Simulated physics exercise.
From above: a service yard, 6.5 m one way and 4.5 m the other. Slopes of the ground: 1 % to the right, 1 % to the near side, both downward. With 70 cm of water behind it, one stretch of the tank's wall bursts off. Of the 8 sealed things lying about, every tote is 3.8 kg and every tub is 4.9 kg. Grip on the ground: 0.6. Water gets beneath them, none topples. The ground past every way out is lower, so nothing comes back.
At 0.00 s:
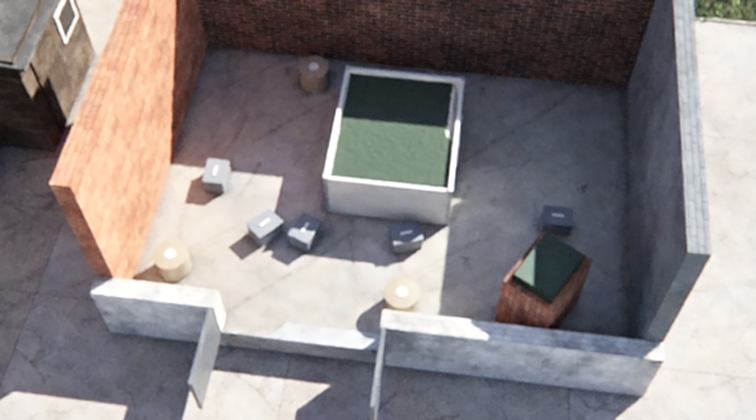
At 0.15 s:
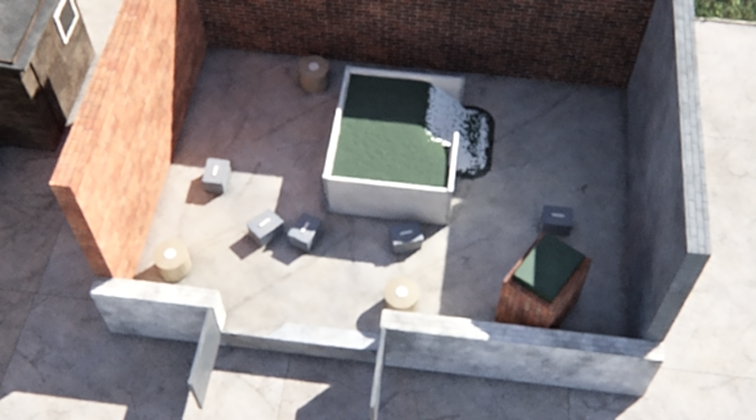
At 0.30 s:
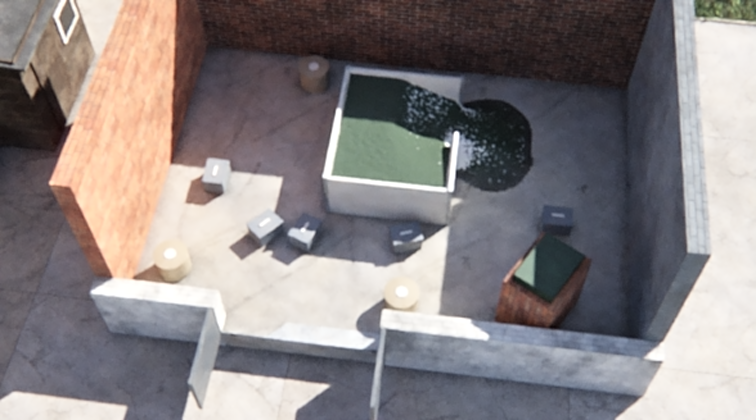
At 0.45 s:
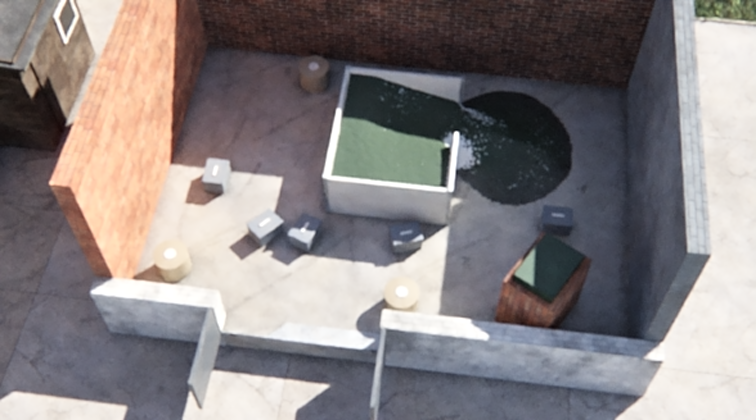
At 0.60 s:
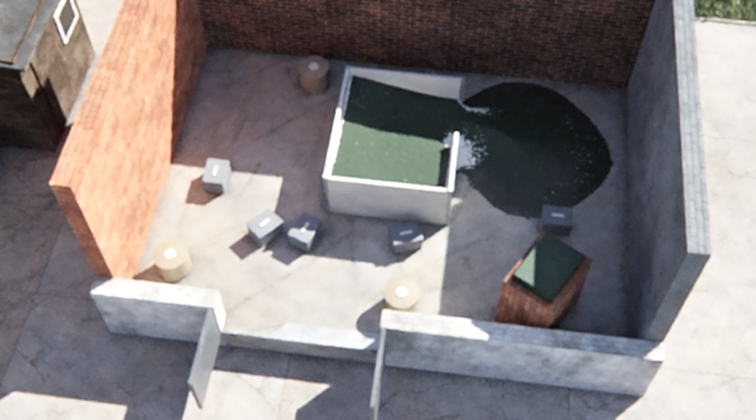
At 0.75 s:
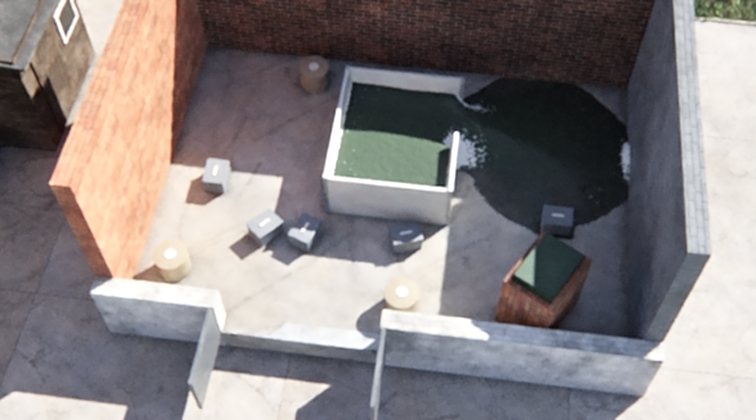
In the video, seen from above, part of the right wall of a white tank in a walled yard gives way, and dark green water pours out, spreading rightward across the ground while the scattered grey boxes and tan tubs stay put.
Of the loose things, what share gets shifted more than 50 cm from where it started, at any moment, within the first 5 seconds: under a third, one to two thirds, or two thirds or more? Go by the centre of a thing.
Under a third.
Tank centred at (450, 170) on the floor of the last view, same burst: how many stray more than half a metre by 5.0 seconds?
Then the count would be 3.
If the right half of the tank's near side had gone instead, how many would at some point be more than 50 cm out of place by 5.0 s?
Count: 3.
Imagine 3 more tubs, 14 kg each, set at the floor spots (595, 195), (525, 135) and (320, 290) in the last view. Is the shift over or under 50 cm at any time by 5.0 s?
In turn: Over, over, under.
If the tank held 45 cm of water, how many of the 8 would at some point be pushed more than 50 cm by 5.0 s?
In that case the number is 1.
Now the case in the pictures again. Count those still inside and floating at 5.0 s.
0.
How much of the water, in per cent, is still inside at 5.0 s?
I'd say some 100 percent hasn't gone yet.
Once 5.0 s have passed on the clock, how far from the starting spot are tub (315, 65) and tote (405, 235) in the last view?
Net shifts, in order: 30 cm and 40 cm.
After 1.1 s 0 of 8 are over 50 cm from their spots; 0 afloat.
After 2.2 s 0 of 8 are over 50 cm from their spots; 0 afloat.
After 3.5 s 1 of 8 are over 50 cm from their spots; 0 afloat.
After 5.0 s 1 of 8 are over 50 cm from their spots, and 1 have been at some point; 0 afloat.
